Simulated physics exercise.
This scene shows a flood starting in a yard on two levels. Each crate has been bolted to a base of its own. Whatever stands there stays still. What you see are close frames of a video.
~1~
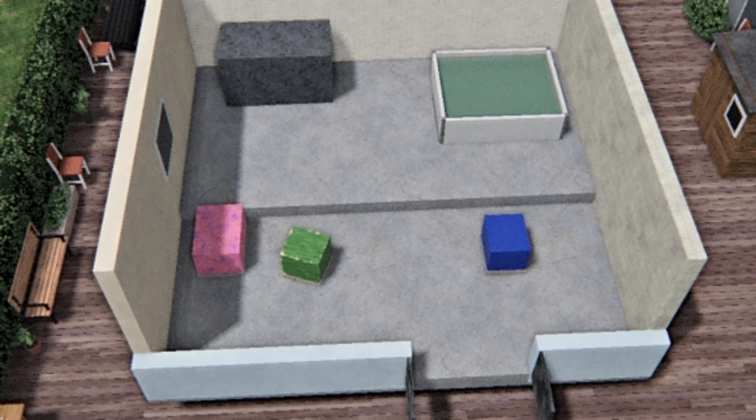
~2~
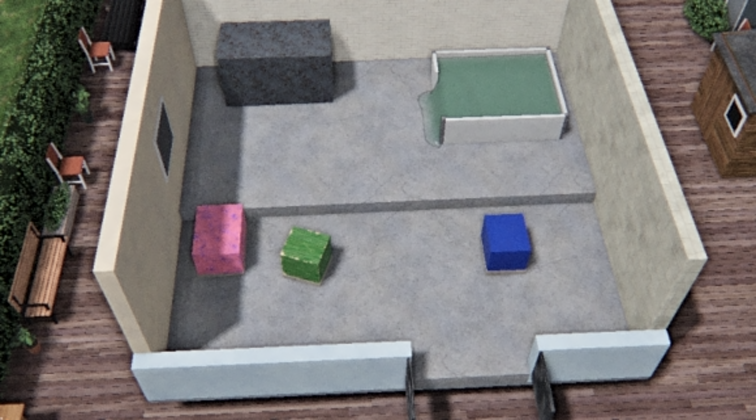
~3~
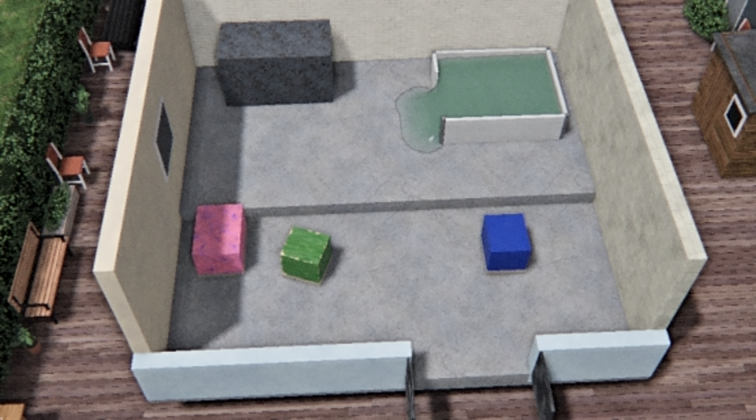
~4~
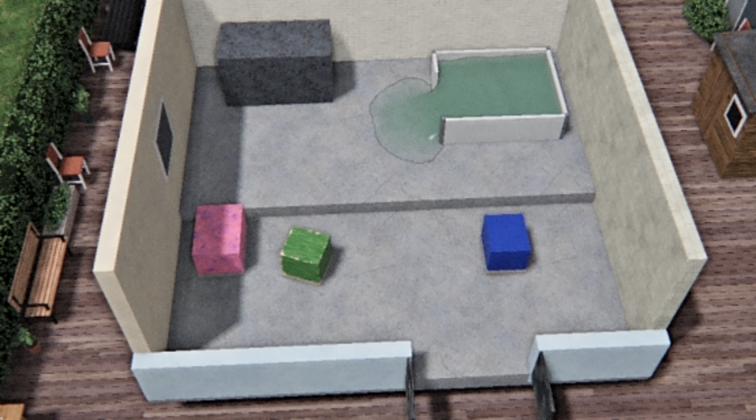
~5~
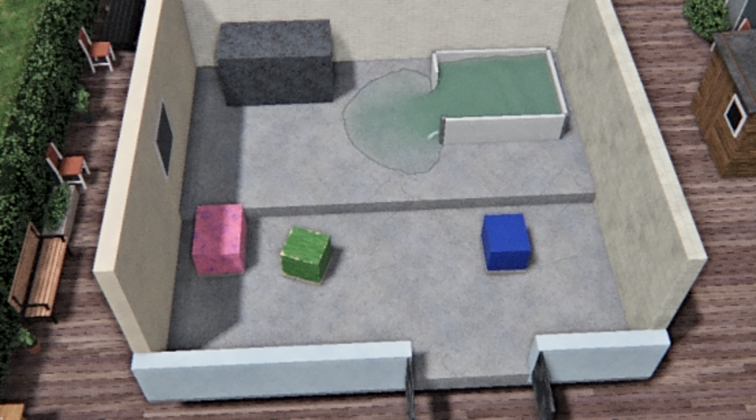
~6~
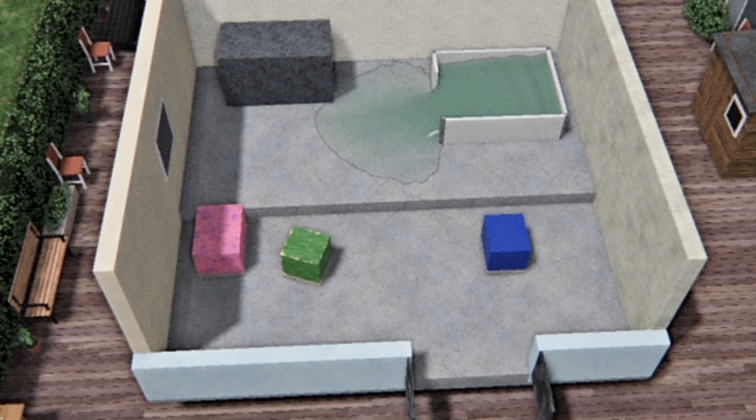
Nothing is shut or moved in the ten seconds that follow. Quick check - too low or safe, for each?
Green crate too low; blue crate safe; pink crate too low.
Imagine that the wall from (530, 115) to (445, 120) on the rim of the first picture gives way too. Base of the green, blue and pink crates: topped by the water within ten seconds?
Here goes: Green crate - hit; blue crate - hit; pink crate - hit.
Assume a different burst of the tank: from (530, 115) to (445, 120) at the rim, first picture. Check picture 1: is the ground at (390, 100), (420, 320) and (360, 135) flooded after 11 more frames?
Place one: Spared by the leak. Place two: Reached by the flood. Place three: Spared by the leak.
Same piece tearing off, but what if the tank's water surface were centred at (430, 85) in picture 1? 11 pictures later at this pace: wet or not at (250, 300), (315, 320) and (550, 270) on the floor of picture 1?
Taking the three spots in order: Bare, bare, bare.
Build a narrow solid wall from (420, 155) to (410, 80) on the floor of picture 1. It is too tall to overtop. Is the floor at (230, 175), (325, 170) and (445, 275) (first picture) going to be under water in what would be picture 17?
One by one: Spared, spared, soaked.
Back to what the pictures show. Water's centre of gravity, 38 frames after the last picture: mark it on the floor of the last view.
Centre point: Around (324, 172).
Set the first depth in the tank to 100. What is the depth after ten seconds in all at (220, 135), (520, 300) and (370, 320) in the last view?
Depths of roughly 12, 6 and 8 per cent.
A moment on, water covers 25 % of the floor; the green crate not reached, the blue crate not reached, the pink crate not reached.
Next, water covers 35 % of the floor; the green crate water round its plinth, the blue crate not reached, the pink crate water round its plinth.
Then, water covers 50 % of the floor; the green crate water round its plinth, the blue crate not reached, the pink crate water round its plinth.
Later, water covers 60 % of the floor; the green crate water round its plinth, the blue crate not reached, the pink crate water round its plinth.
In the end, water covers 80 % of the floor; the green crate was topped, the blue crate stayed above the water, the pink crate was topped.
